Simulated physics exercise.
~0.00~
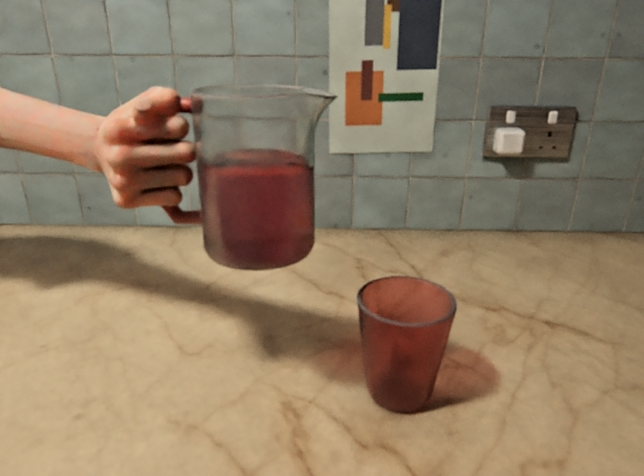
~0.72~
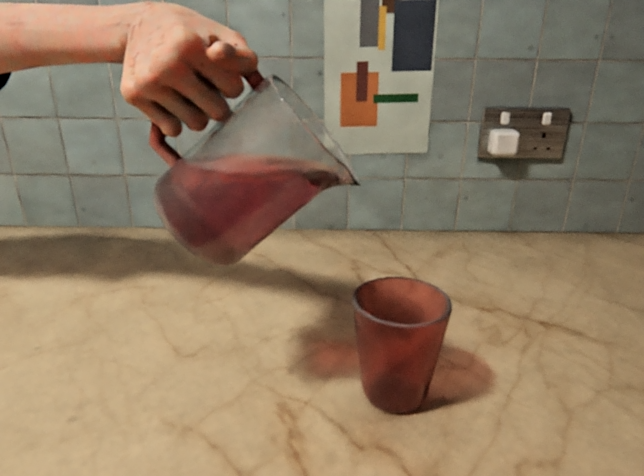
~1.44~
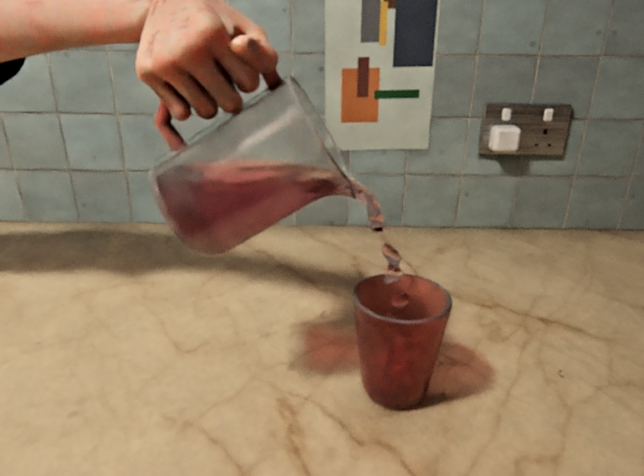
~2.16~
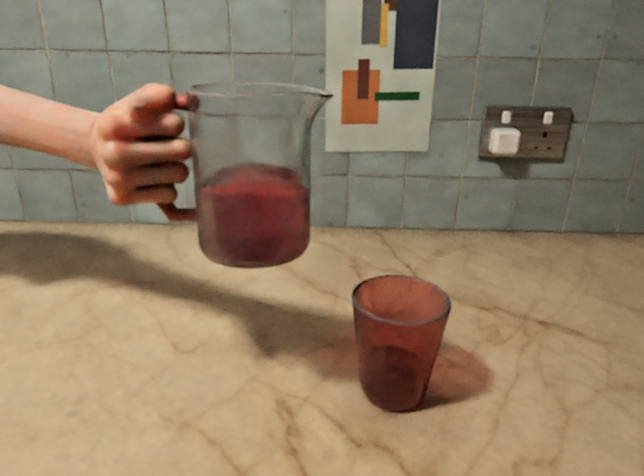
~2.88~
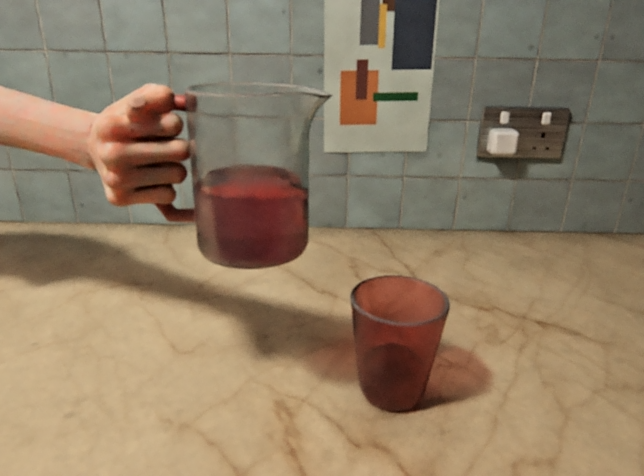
A hand tilts a glass pitcher, pours some liquid into a tumbler, then levels it.
